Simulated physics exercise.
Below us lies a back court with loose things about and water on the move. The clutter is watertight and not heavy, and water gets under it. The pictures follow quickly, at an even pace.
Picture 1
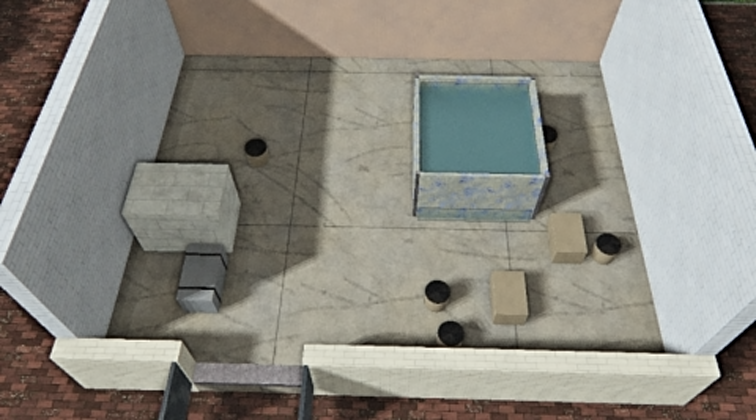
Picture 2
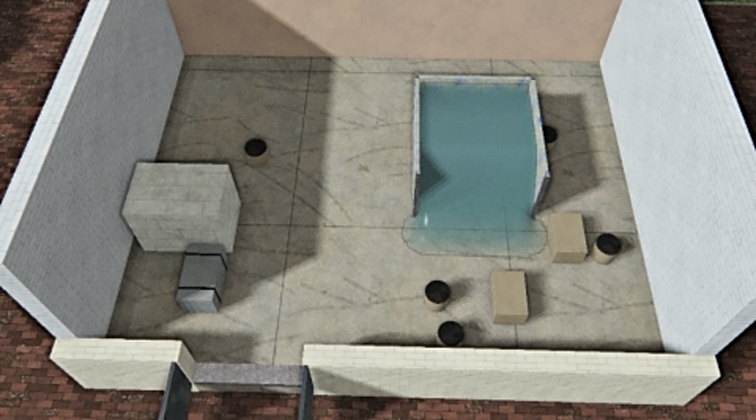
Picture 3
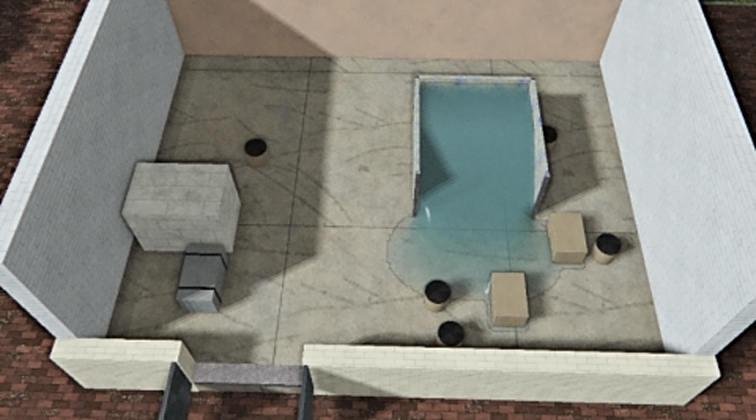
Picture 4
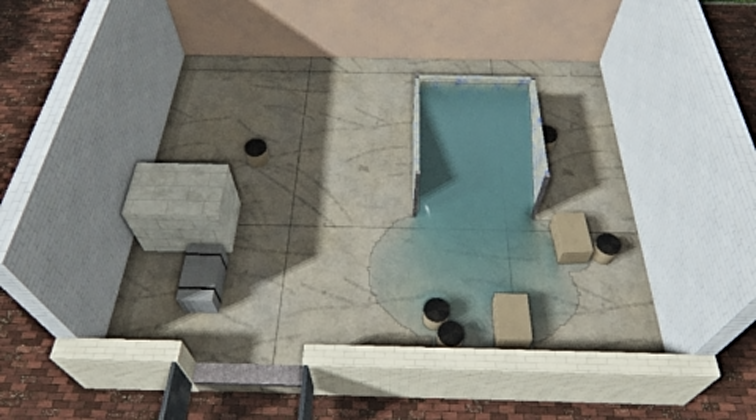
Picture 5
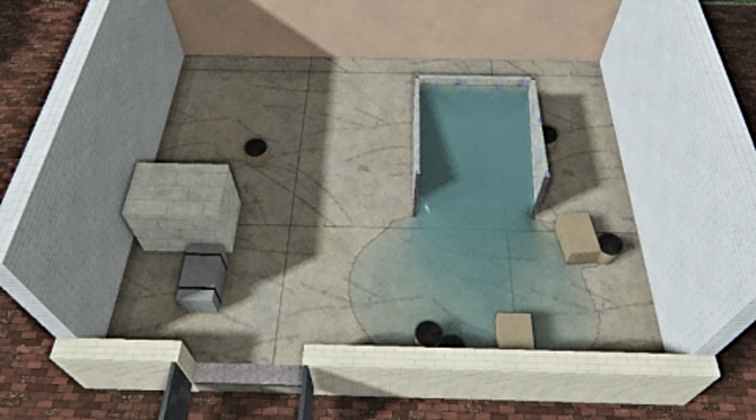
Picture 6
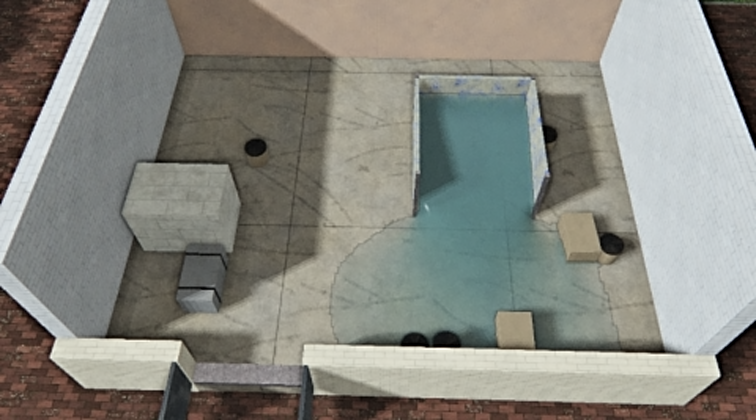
Water pouring from an open-fronted tank and spreading across a walled courtyard, pushing small dark-topped containers and tan boxes along.
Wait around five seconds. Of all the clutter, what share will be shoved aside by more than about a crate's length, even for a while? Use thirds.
It is at least two thirds.
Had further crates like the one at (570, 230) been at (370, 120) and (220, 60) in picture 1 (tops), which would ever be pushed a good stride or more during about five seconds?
In that order: Under that, less than that.
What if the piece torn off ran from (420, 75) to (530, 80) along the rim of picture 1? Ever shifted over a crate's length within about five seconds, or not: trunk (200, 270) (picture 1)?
Verdict: Short of that.
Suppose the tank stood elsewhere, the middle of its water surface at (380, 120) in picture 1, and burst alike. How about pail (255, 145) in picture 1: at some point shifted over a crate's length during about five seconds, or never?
My call: Short of that.
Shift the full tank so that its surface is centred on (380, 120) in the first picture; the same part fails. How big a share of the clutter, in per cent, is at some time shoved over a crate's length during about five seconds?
Some 80 per cent.
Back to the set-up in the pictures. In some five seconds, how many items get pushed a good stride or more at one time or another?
The number is 7.
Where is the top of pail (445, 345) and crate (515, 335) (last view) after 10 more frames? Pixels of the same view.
Roughly at (233, 336) and (577, 329).
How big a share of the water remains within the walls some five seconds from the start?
I make it 94 per cent.
A moment on, 2 of 8 are well off their spots; 3 afloat.
Next, 4 of 8 are well off their spots; 4 afloat.
Later, 7 of 8 are well off their spots; 7 afloat.
In the end, 6 of 8 are well off their spots, and 7 have been at some point; 7 afloat.
